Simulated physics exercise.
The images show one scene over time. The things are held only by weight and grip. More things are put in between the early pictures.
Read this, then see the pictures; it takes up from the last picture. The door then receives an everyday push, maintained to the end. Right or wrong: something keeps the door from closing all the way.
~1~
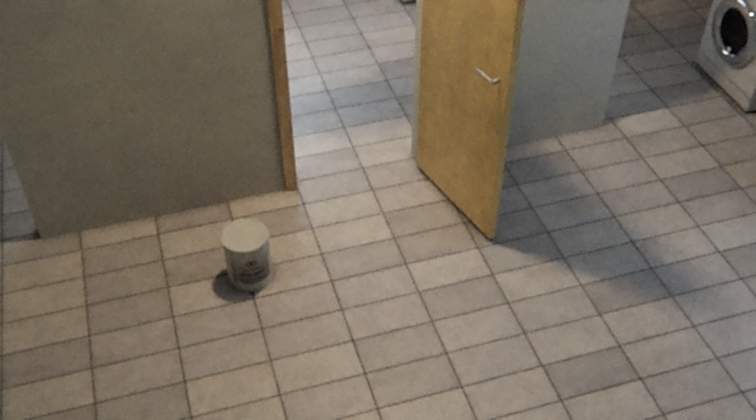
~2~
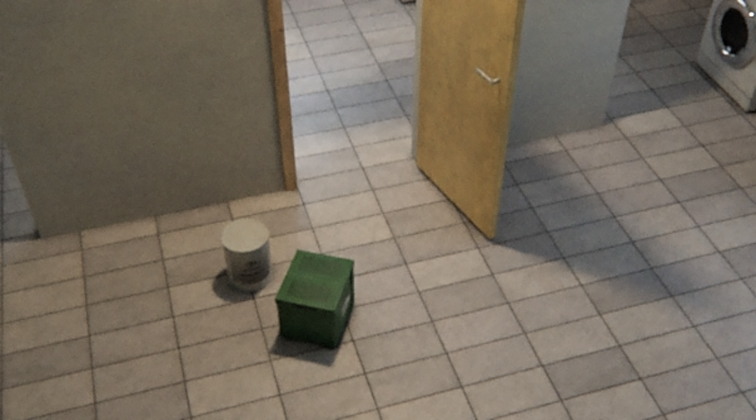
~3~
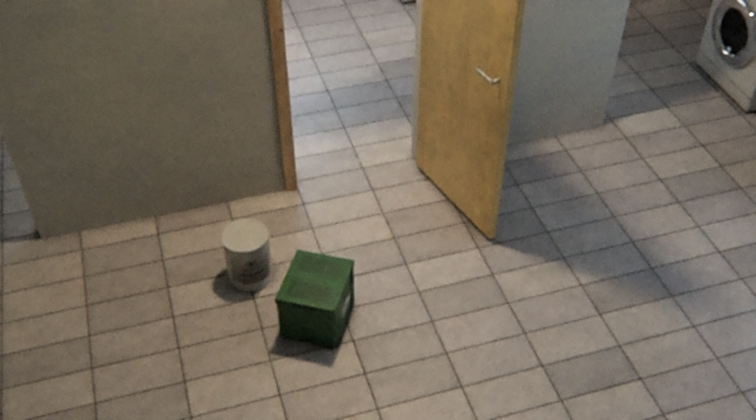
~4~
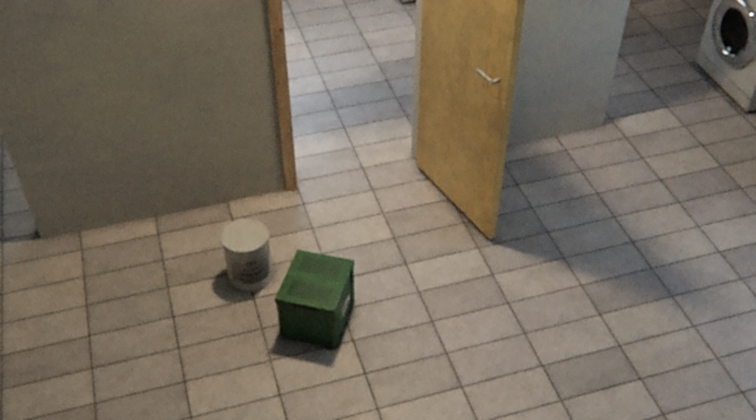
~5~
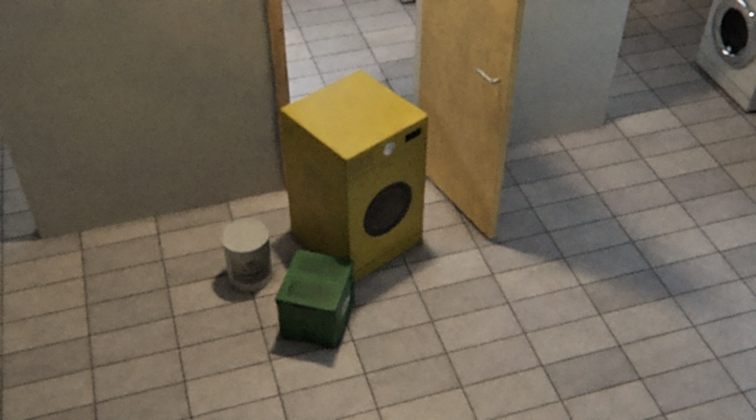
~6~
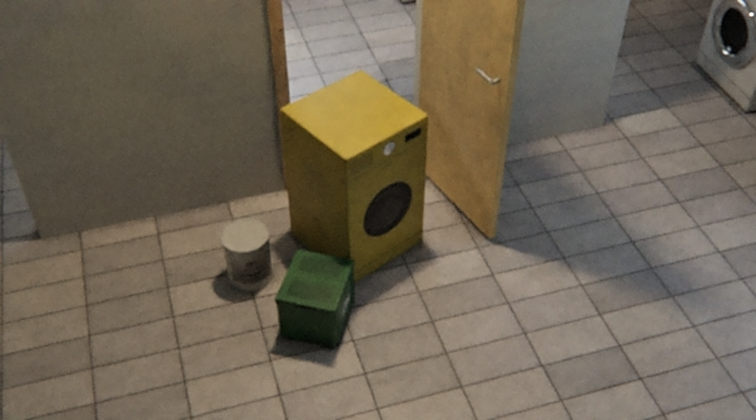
Right.
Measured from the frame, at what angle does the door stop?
Near 75° open.
Then, 0.40 s past the last view, open by 98°.
Then, 0.70 s past the last view, open by 84°.
Then, 0.90 s past the last view, open by 75°.
Finally, open by 75°; all 3 still in place. Final places as the last picture's camera would see them, yellow appliance near (355, 179).
